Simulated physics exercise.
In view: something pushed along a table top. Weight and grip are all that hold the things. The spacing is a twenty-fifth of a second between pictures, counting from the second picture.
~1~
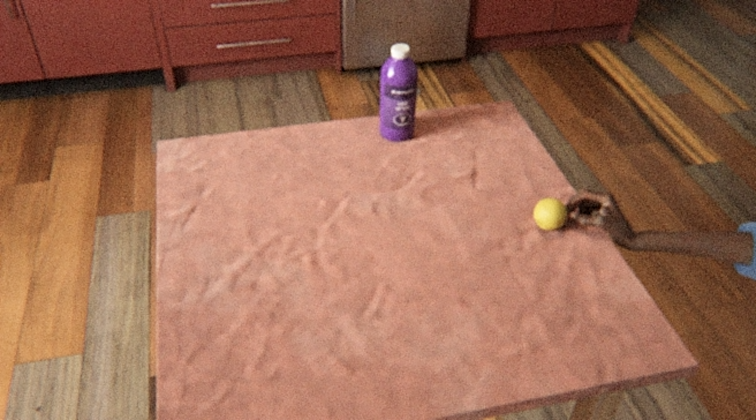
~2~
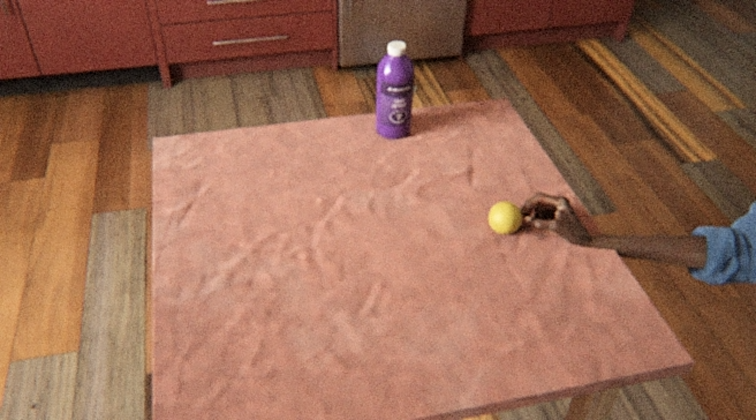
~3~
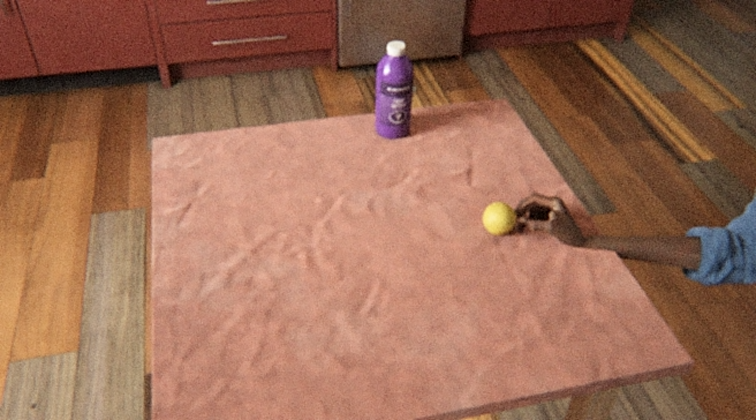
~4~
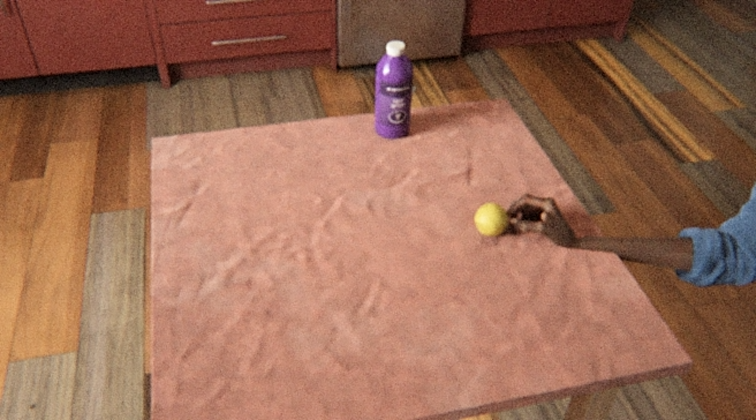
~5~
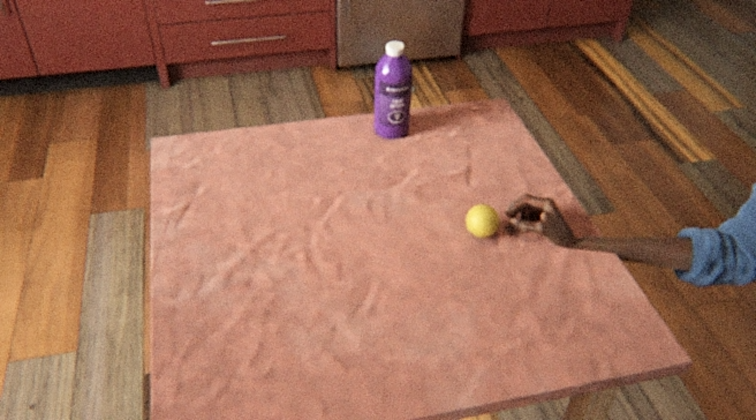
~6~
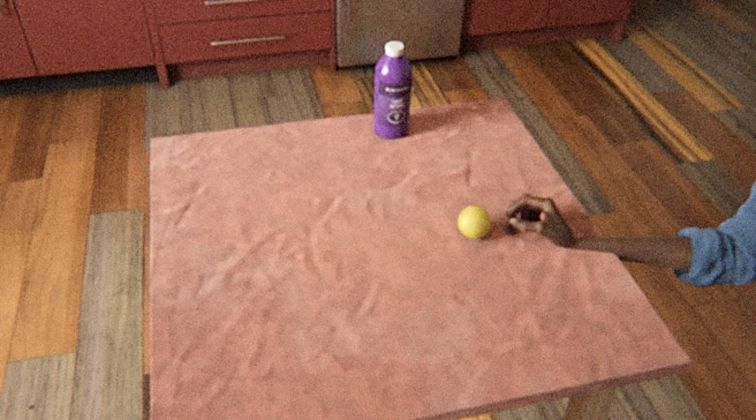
Yellow lemon moving left across a pink-covered table beside a person's hand, then rolling slightly farther as the hand stays back.
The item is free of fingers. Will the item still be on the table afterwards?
Yes - doesn't come down.
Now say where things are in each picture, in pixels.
Under the hand; yellow lemon (550, 214), in the first picture.
Under the hand; yellow lemon (505, 218), in the second picture.
Under the hand; yellow lemon (500, 219), in the third picture.
Yellow lemon (492, 220), in the fourth picture.
Yellow lemon (483, 221) displaced a little, in the fifth picture.
Yellow lemon (475, 222) displaced a little, in the sixth picture.
Then, 0.10 s past the last view, yellow lemon displaced about its own width near (458, 225).
Then, 0.30 s past the last view, yellow lemon displaced well along near (433, 229).
Finally, moved from the start, yellow lemon. Final places as the last picture's camera would see them, yellow lemon near (421, 230).
